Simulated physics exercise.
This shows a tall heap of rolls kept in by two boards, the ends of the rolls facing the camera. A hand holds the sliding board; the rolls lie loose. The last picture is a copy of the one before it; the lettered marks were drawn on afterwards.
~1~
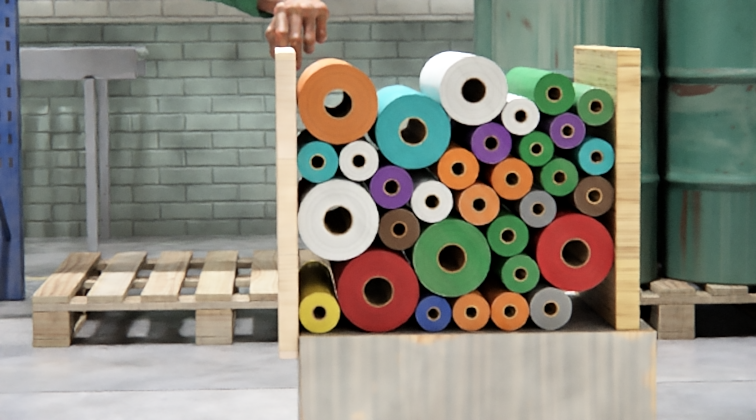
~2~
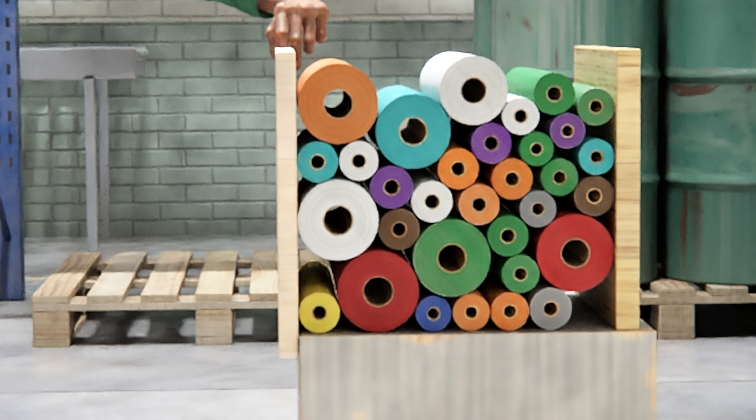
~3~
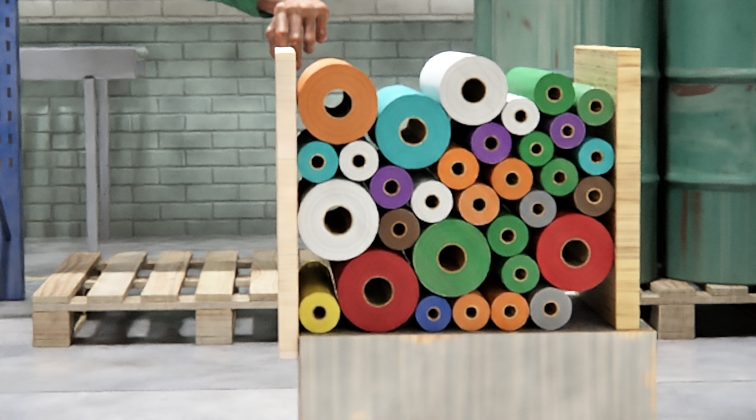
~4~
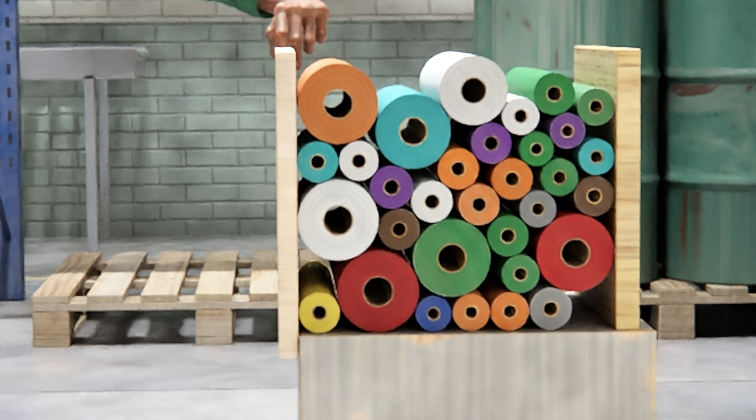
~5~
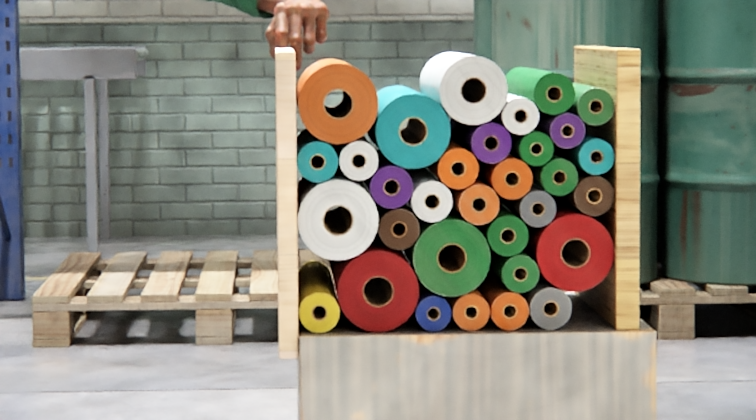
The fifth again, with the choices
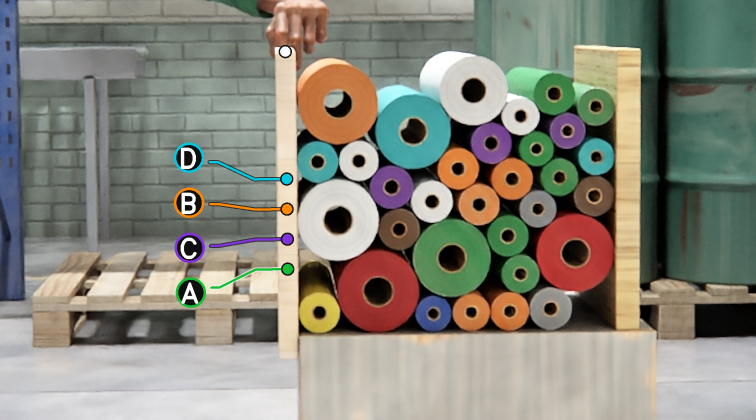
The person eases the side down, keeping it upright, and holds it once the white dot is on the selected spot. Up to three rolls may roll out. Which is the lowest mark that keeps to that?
Slide it to A.
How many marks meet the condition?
Four of them.
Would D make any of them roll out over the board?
No.
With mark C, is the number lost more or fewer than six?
Fewer than six.
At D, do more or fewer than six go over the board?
It loses fewer than six.
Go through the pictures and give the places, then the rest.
The first frame shows side board (286, 191); a yellow roll (319, 313); a grey roll (550, 309).
The second frame shows a grey roll (550, 309); a brown roll (399, 229).
The third frame shows a purple roll (392, 187); an orange roll (458, 168).
The fourth frame shows a purple roll (491, 143); a white roll (474, 91).
The fifth frame shows side board (286, 191); a yellow roll (319, 313); a grey roll (550, 309).
On the marked copy, A at (287, 269); B at (287, 209); C at (287, 240); D at (286, 179); the white dot at (285, 52).
With A. Early on, top of the board (296, 143).
Further on, top of the board (298, 246).
At the end, top of the board (298, 268), two out over the board.
As for the rest, B two out over the board; C two out over the board; D none out over the board.
